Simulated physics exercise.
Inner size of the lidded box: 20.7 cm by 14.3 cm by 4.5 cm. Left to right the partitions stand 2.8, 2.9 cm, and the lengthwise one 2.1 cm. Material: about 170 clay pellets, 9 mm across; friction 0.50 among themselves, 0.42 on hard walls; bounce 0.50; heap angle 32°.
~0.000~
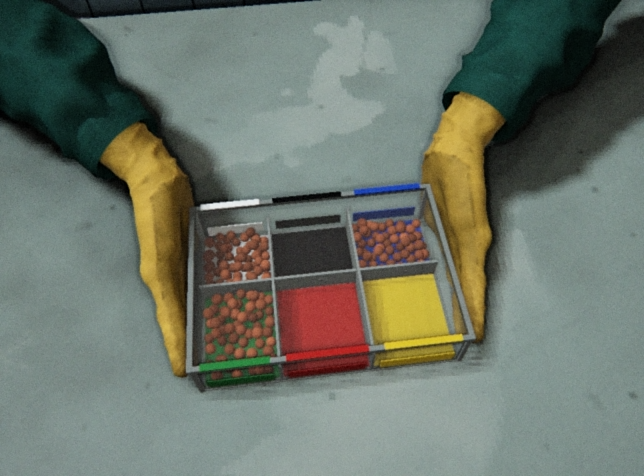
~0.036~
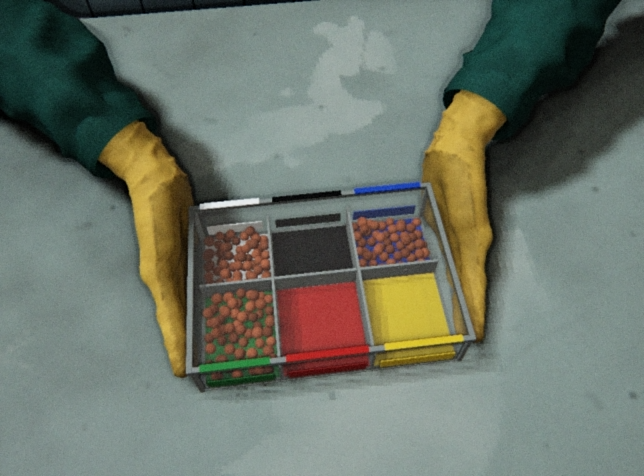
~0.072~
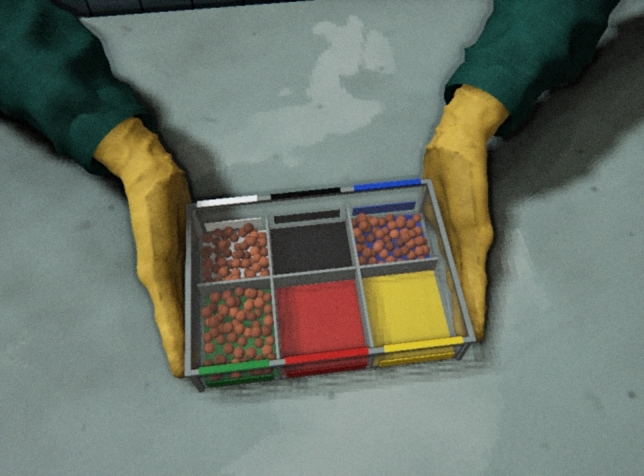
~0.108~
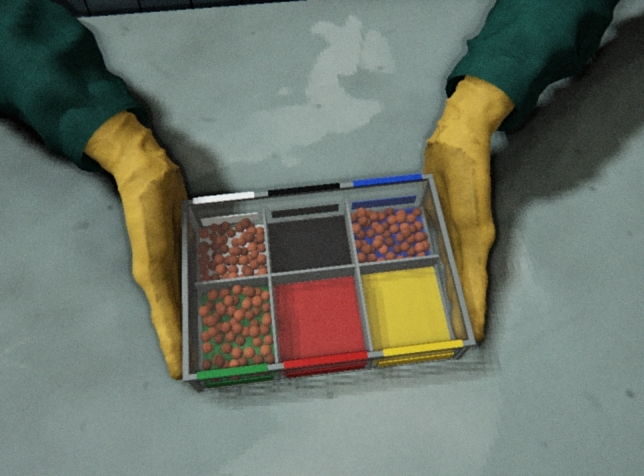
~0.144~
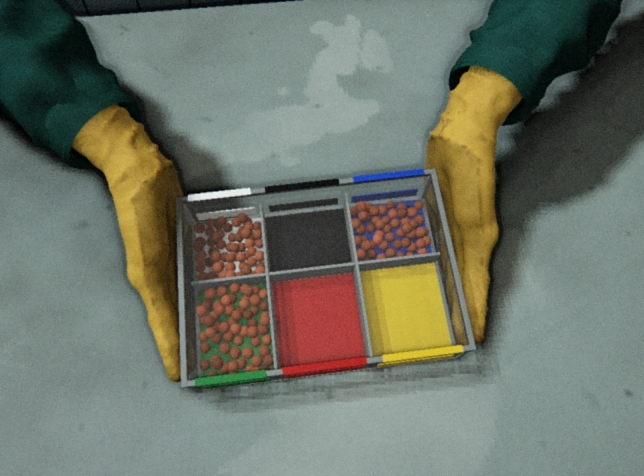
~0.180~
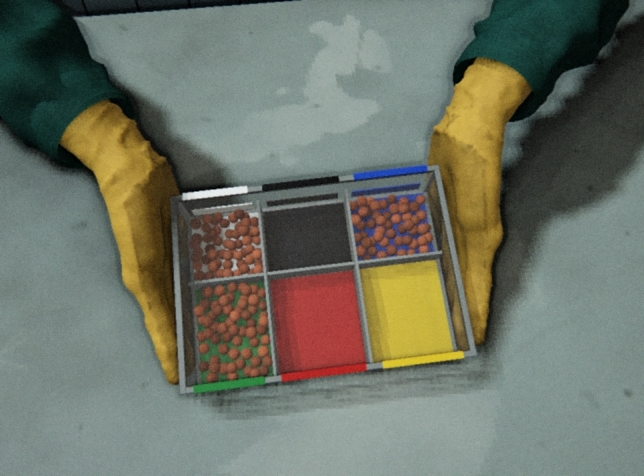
At first, two yellow-gloved hands hold a clear divided box level on a grey surface, with reddish-brown pellets in the white, green and blue compartments and the black, red and yellow ones empty. Then the hands tilt it gradually, its left front corner lowest, while the pellets stay in their compartments.
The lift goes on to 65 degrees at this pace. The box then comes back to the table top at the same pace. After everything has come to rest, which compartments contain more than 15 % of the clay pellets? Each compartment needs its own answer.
Red: Not more than 15 %, blue: More than 15 %, green: More than 15 %, yellow: Not more than 15 %, white: More than 15 %, black: Not more than 15 %.
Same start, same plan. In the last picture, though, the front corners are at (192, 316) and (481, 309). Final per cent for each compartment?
Each compartment ends with, in per cent, red 0, blue 30, green 30, yellow 0, white 35 and black 5.
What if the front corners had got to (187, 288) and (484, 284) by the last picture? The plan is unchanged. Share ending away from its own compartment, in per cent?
Something like 5 in a hundred.
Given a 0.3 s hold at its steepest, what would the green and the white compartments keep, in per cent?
You'd end up with green at 40 per cent and white at 30 per cent.
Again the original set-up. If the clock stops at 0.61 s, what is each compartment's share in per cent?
You'd find red at 0, blue at 30, green at 40, yellow at 0, white at 30 and black at 0 per cent.
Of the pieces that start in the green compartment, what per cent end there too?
100 %.
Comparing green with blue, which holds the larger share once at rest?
Fuller: Green.
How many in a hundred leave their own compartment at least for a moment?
That share comes to about 5 per cent.
After 0.61 s, tilt 64 degrees; blue 30 %, green 40 %, white 30 %.
After 0.89 s, tilt 26 degrees; blue 30 %, green 40 %, white 30 %.
After 1.28 s, tilt 0 degrees; blue 30 %, green 40 %, white 30 %.
At rest (1.6 s), red 0 %, blue 30 %, green 40 %, yellow 0 %, white 30 %, black 0 %.
